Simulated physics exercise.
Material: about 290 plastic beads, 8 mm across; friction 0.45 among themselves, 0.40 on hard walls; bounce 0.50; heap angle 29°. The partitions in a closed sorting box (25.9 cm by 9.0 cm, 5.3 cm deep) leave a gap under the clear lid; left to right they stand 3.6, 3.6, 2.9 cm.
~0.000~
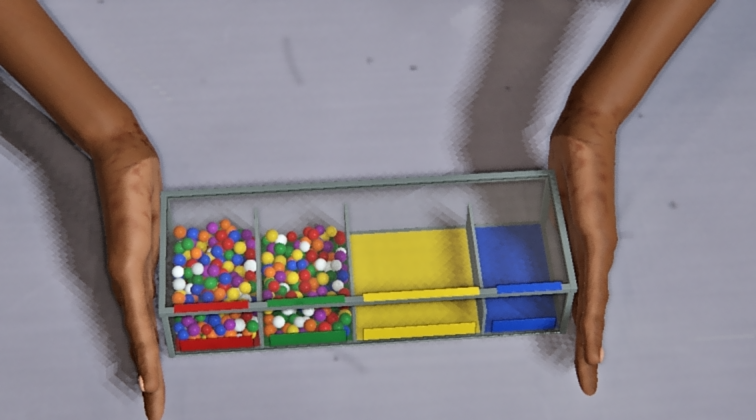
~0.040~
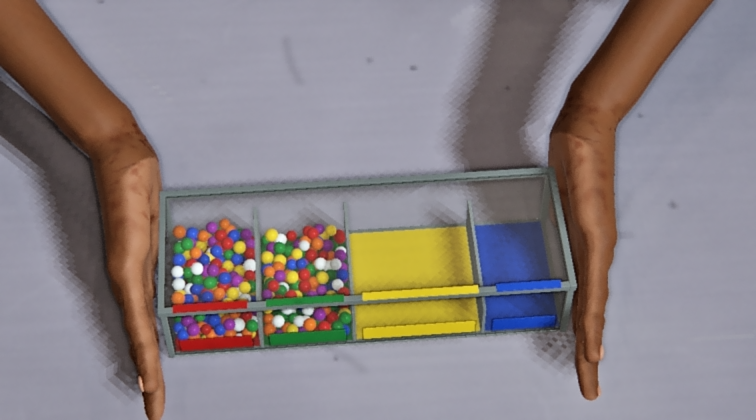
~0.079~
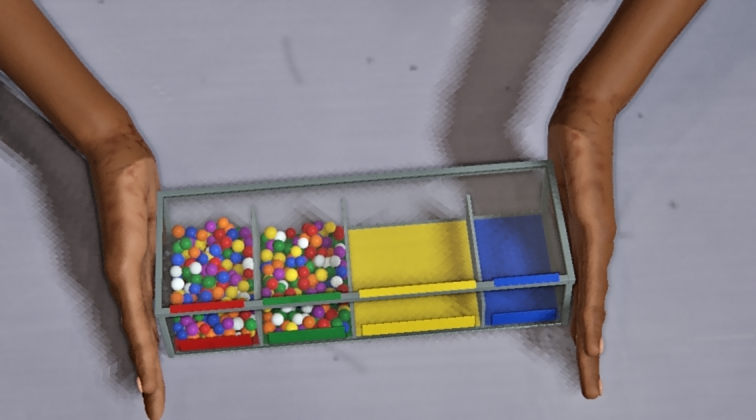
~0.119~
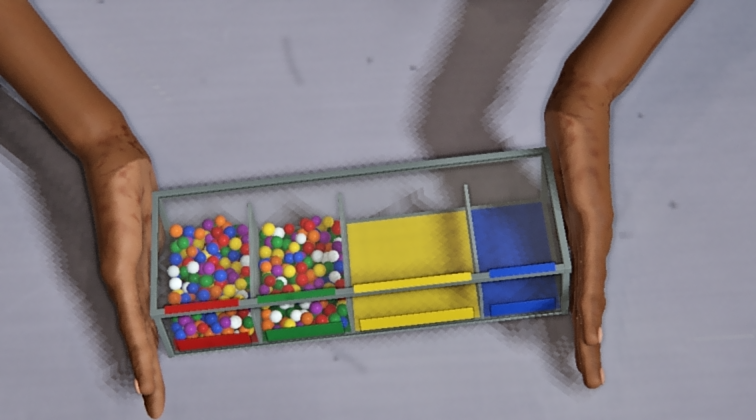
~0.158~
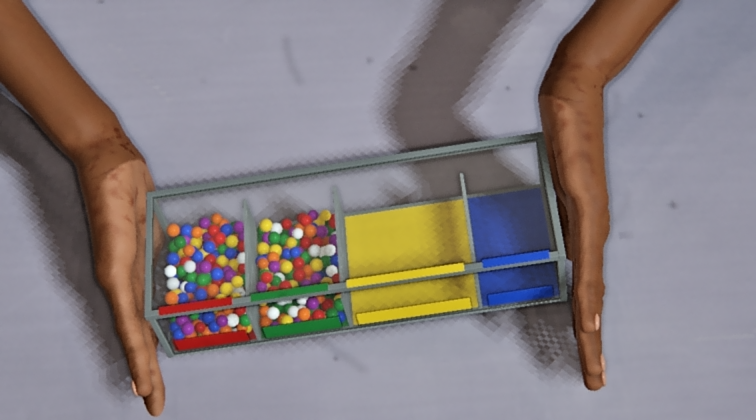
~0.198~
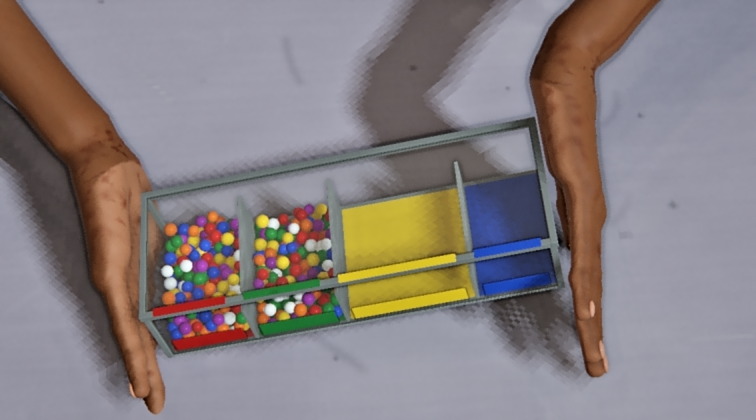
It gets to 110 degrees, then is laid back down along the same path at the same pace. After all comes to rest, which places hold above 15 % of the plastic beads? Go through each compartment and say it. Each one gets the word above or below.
Outcome: Red compartment: It'll probably finish past fifteen percent of the pieces. Blue compartment: It'll probably finish at or short of fifteen percent of the pieces. Green compartment: It'll probably finish past fifteen percent of the pieces. Yellow compartment: It'll probably finish at or short of fifteen percent of the pieces.
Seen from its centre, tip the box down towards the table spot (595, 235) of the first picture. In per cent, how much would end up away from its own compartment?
The share would be about 40 percent.
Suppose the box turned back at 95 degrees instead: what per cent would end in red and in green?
Shares: Red 80, green 20, in per cent.
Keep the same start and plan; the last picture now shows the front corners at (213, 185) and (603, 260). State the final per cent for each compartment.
Red = 35 %; blue = 10 %; green = 45 %; yellow = 5 %.
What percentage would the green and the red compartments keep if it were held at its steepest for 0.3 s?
You'd end up with green at 15 per cent and red at 85 per cent.
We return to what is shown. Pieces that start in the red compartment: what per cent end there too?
It works out to near 100 percent.
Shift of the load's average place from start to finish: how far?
Measured shift: Some 1.5 cm.
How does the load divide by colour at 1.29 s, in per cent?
Red 70, blue 0, green 30, yellow 0.
Then, at 1.29 s, tilt 110 degrees; red 70 %, green 30 %.
After 2.03 s, tilt 50 degrees; red 80 %, green 20 %.
After 2.79 s, tilt 0 degrees; red 80 %, green 20 %.
At rest (3.2 s), red 80 %, blue 0 %, green 20 %, yellow 0 %.
